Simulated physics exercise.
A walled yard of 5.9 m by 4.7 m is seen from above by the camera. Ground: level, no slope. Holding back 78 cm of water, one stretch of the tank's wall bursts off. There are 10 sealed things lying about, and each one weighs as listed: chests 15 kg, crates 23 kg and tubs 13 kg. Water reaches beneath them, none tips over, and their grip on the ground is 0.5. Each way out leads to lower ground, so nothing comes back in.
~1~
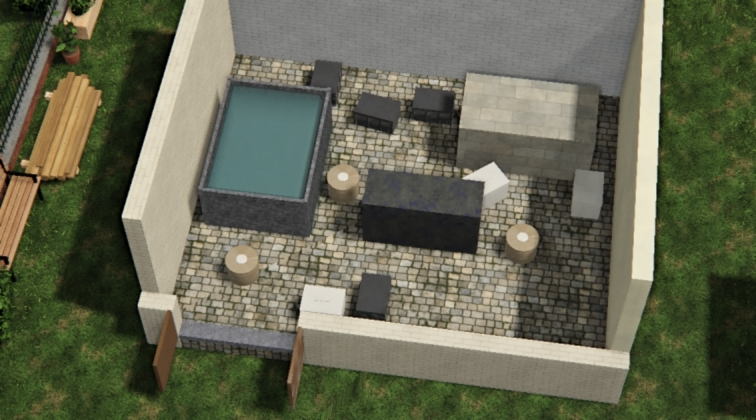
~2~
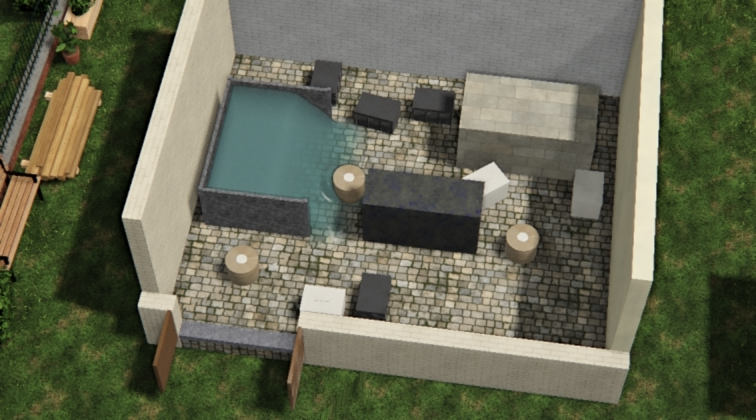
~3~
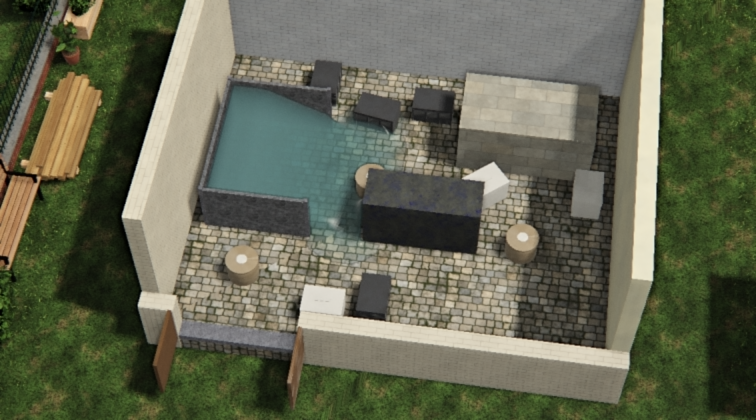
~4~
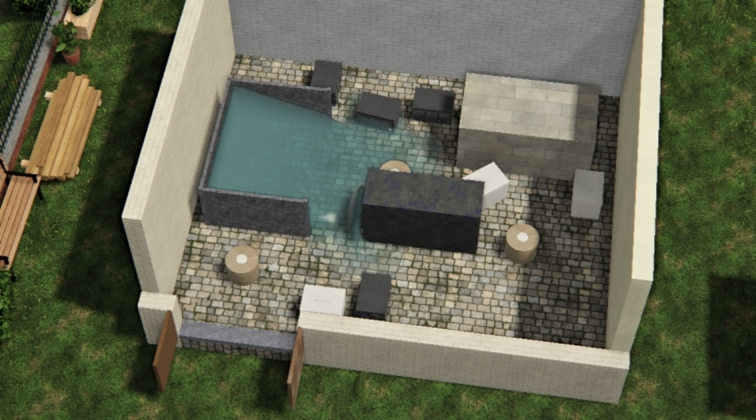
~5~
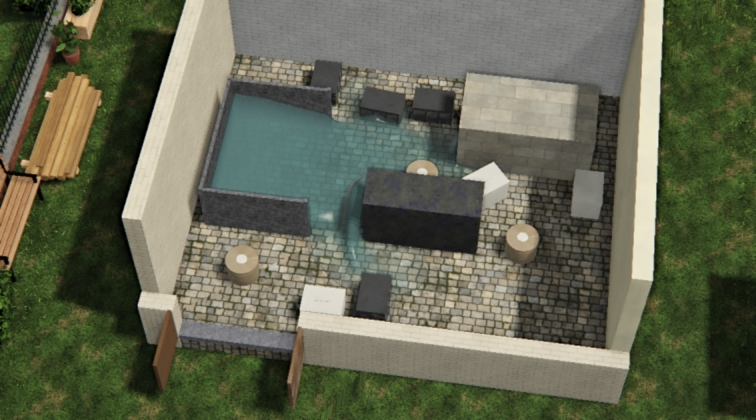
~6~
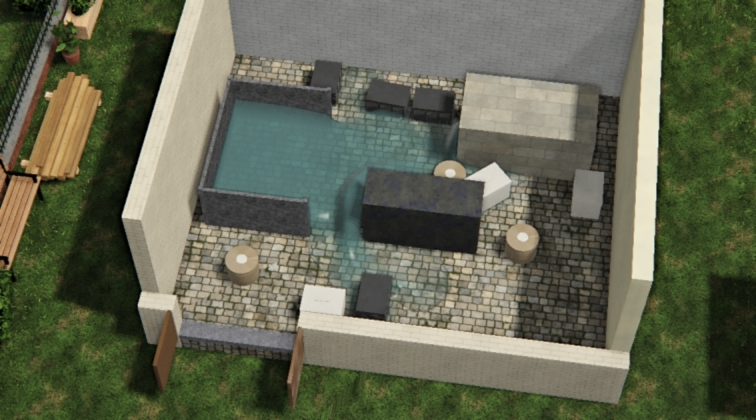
In a walled, stone-paved yard seen from above, a dark tank full of blue-green water stands at the left among scattered blocks and round tubs. Its right side opens and water spreads rightward across the paving, carrying one tub along behind the long dark block, then nudging a dark crate slightly right.
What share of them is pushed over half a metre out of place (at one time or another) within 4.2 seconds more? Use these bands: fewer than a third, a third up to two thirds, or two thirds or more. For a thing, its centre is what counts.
It falls in two thirds or more.
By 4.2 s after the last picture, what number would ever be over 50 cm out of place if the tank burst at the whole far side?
That gives 5 of them.
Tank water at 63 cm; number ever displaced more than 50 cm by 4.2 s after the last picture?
Then 8 of them.
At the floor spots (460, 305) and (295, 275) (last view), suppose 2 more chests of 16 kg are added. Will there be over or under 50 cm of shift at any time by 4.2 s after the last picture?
Beyond it, Within it.
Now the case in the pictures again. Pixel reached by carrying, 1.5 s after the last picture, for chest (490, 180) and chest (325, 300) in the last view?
Around (582, 288) and (279, 309).
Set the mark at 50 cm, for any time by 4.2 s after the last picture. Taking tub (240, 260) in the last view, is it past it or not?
Lab note: Shift stays inside the limit.
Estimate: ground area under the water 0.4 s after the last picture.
About 12 m2.
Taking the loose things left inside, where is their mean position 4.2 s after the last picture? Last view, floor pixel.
Mean position: Approximately (388, 207).
Then, 0.4 s after the last picture 3 of 10 are over 50 cm from their spots; 1 afloat.
Then, 1.5 s after the last picture 6 of 10 are over 50 cm from their spots; 3 afloat.
Then, 2.8 s after the last picture 7 of 10 are over 50 cm from their spots; 5 afloat.
Then, 4.2 s after the last picture 9 of 10 are over 50 cm from their spots, and 9 have been at some point; 6 afloat.
